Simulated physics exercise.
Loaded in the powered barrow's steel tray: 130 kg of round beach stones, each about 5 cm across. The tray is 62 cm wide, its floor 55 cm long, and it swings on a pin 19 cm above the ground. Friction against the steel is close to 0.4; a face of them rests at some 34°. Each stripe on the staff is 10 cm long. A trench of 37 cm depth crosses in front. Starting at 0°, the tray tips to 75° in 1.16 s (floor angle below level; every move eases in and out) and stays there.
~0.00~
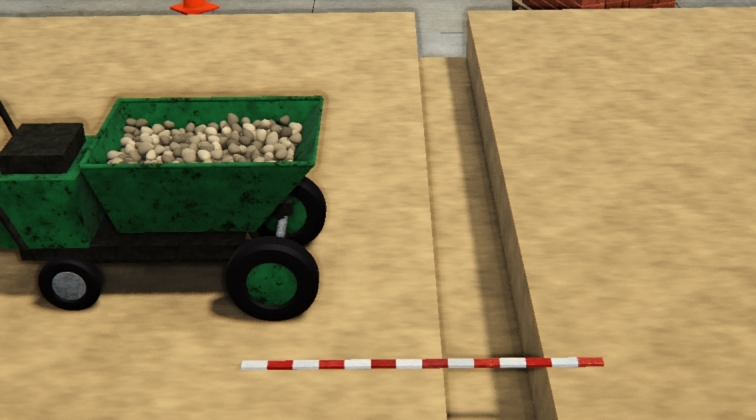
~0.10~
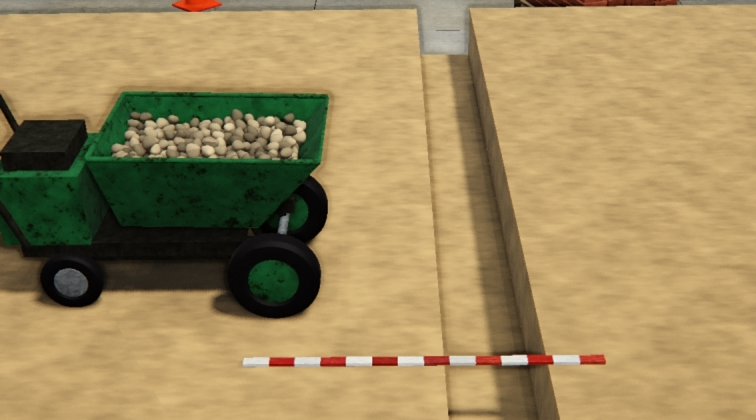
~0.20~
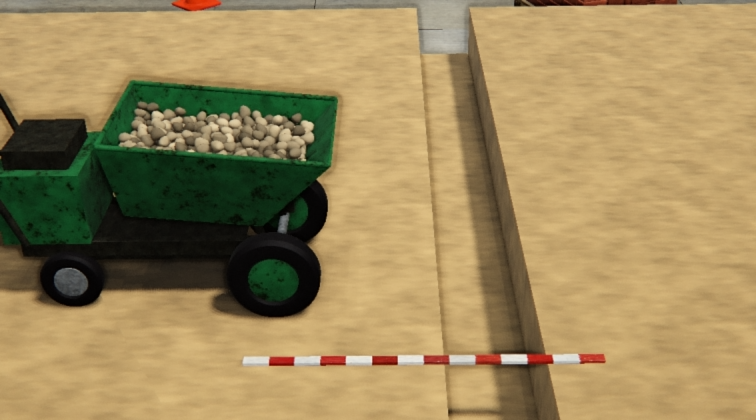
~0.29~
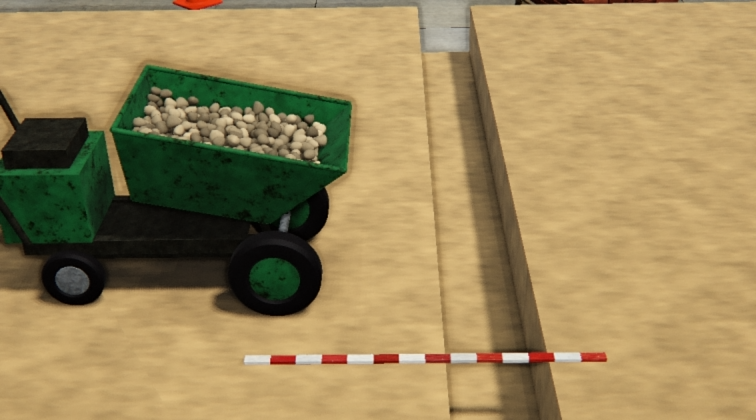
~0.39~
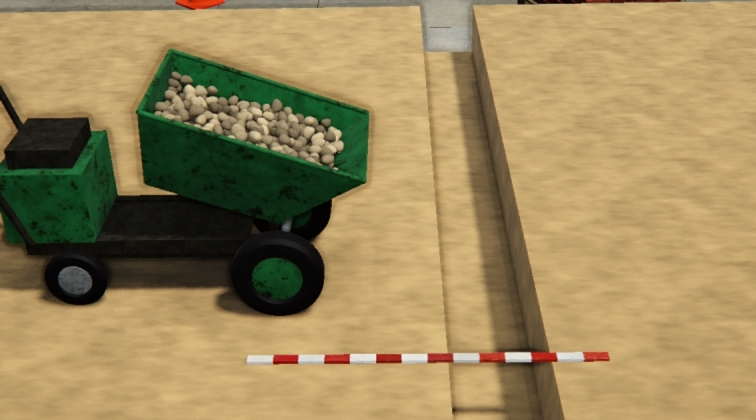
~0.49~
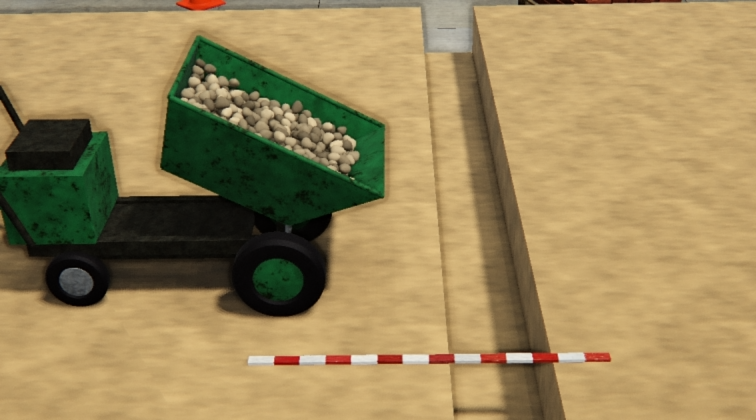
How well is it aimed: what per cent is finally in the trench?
About 100 per cent.
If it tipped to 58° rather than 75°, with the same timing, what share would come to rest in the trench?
In that case some 75 per cent.
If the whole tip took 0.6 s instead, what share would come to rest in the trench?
Then about 100 per cent.
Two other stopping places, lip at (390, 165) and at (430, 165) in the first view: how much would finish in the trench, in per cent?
Near 60 per cent from the first place, 25 from the second.
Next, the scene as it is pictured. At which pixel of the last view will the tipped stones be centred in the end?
Their middle is at about (487, 324).
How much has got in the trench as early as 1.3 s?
About 50 per cent by then.
After 0.9 s the floor is at 63°; 100 % in the tray; the foremost stones are at (424, 218).
After 1.3 s the floor is at 75°; 47 % in the tray, 3 % short of the trench, 50 % in the trench; the foremost stones are at (529, 343).
After 1.6 s the floor is at 75°; 13 % in the tray, 2 % short of the trench, 85 % in the trench; the foremost stones are at (523, 303).
After 3.6 s the floor is at 75°; 0 % in the tray, 100 % in the trench; the foremost stones are at (526, 313).
